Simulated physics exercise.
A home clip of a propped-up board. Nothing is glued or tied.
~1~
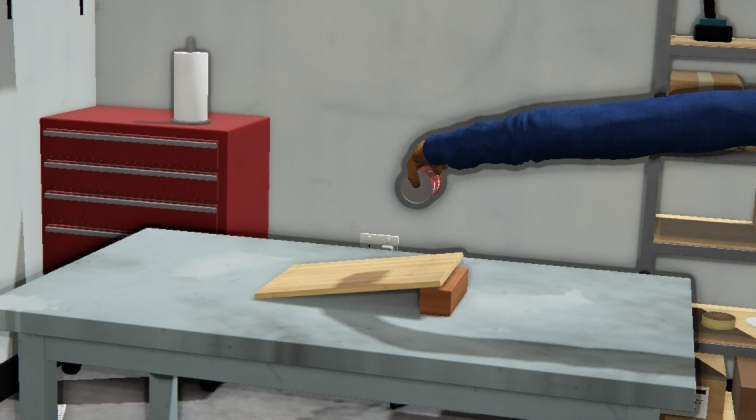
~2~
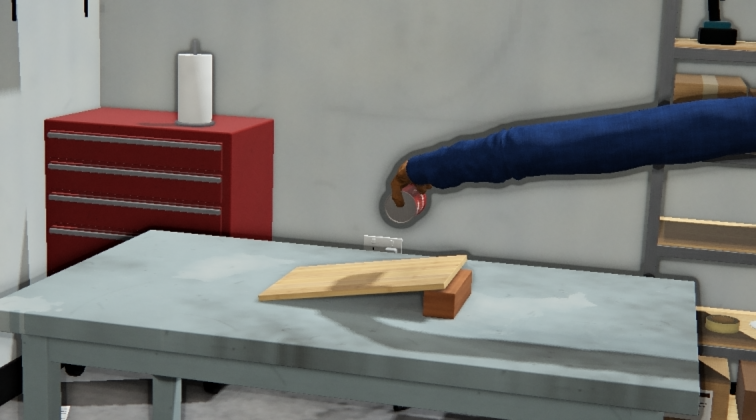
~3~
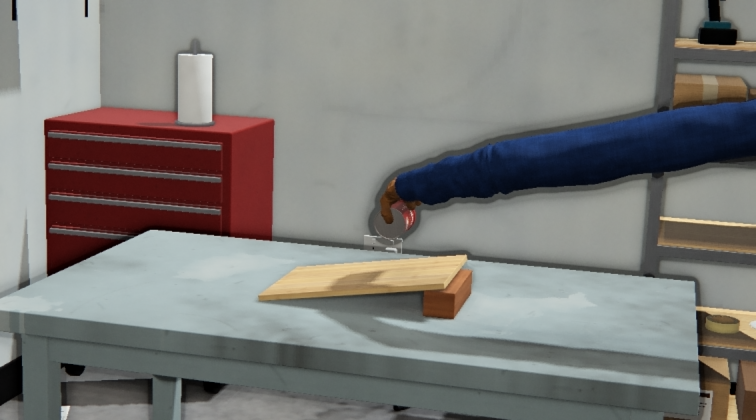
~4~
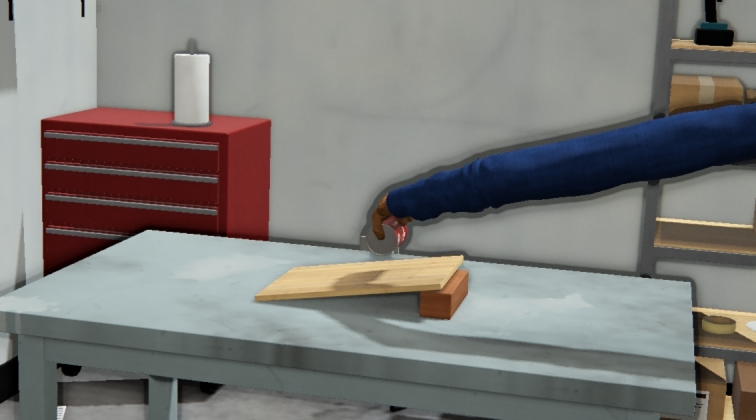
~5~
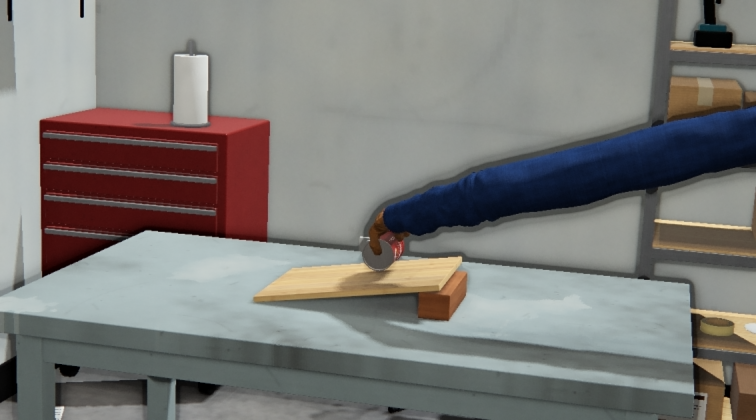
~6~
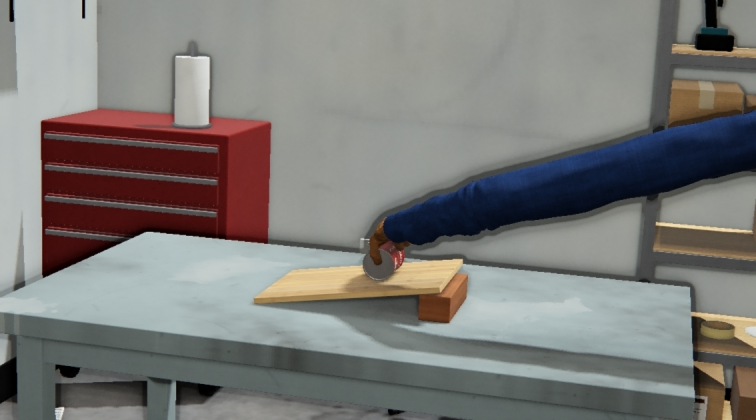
At the start, a blue-sleeved arm reaches in from the right, holding a round red tin above a wooden board propped on a reddish block on a workbench. The hand moves left and downward, bringing the tin to the board's sloping surface, with the fingers still on it.
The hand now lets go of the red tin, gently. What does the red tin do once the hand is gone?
The red tin slides or rolls down.
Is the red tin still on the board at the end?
The red tin comes off the board.
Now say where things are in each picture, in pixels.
In the first picture, on its way; red tin (421, 184).
In the second picture, on its way; red tin (405, 204).
In the third picture, on its way; red tin (395, 220).
In the fourth picture, on its way; red tin (386, 236).
In the fifth picture, on its way; red tin (383, 251).
In the sixth picture, in place under the hand; red tin (384, 260).
Then, 1.10 s later than the last frame, red tin now off the board.
Then, 1.80 s later than the last frame, things are still on the move.
When it is over, off the board, red tin. The red tin runs down the board.
